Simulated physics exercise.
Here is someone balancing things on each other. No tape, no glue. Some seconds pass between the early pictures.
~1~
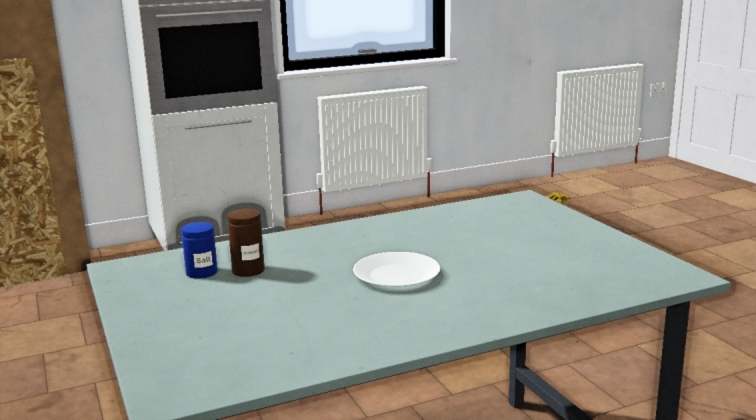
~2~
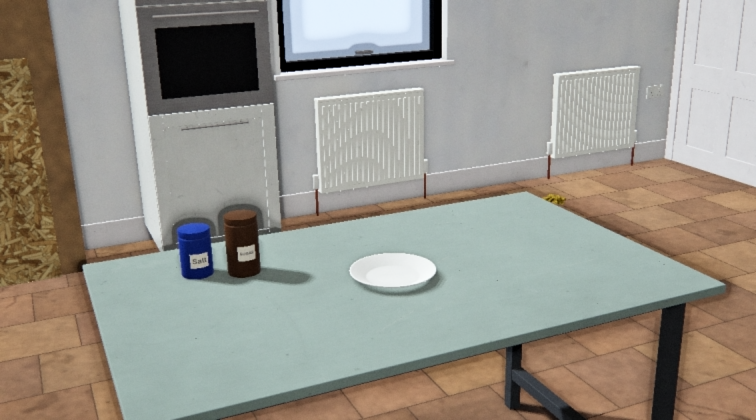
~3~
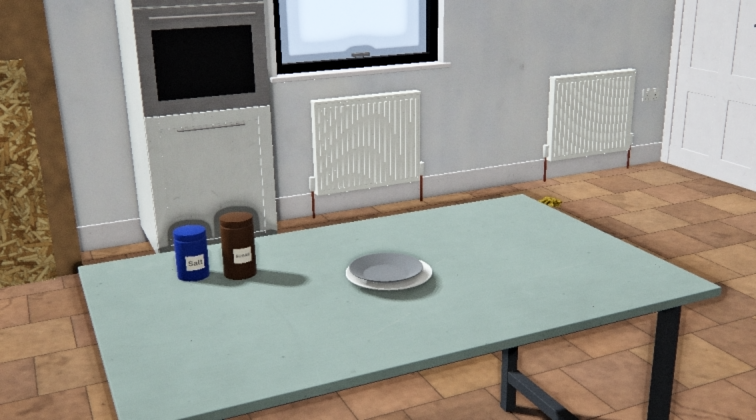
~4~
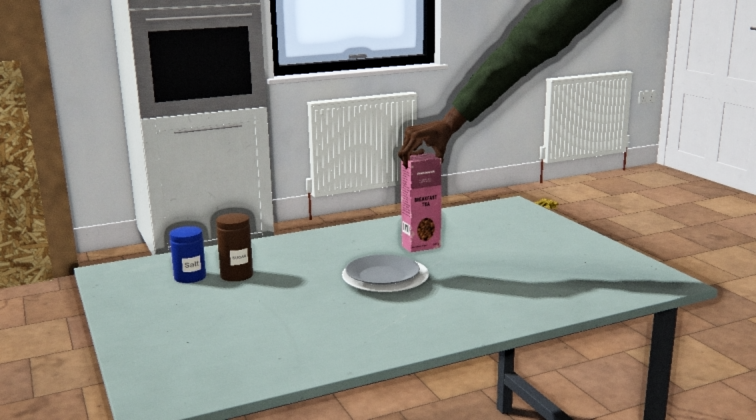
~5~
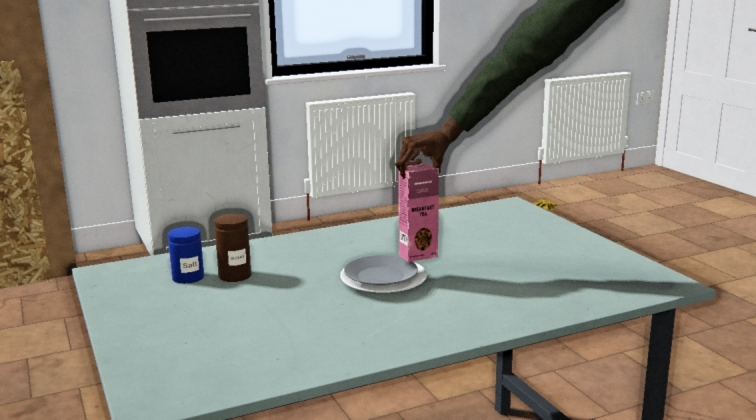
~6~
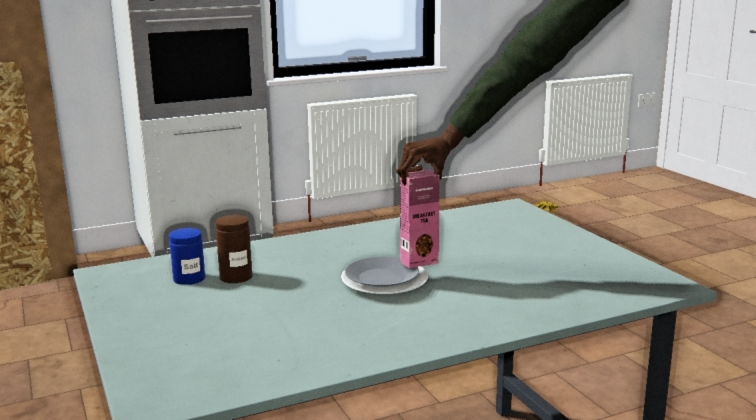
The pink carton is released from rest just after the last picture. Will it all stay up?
In the end the pile loses its balance.
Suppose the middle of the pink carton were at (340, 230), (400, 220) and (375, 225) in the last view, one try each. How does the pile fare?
First, it loses its balance; second, it keeps its balance; third, it keeps its balance.
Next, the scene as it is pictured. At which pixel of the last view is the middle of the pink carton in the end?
Around (505, 269).
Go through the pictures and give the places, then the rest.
The last thing is not in view yet; brown jar (246, 242), in the first picture.
The last thing is not in view yet; white plate (393, 273), in the second picture.
The last thing is not in view yet; brown jar (238, 245), in the third picture.
Still above its spot; pink carton (421, 203), in the fourth picture.
Still above its spot; pink carton (419, 213); brown jar (233, 248), in the fifth picture.
Set down, still held; pink carton (420, 219), in the sixth picture.
Then, 0.40 s on from there, pink carton turned 30° from how it was put near (440, 225).
Then, 0.60 s on from there, pink carton now fallen.
Then, 0.70 s on from there, things are still on the move.
Then, 1.40 s on from there, nothing new.
In the end, fallen, pink carton; the other 4 unmoved. At the end, from the last picture's camera, pink carton near (505, 269). The pile comes apart.
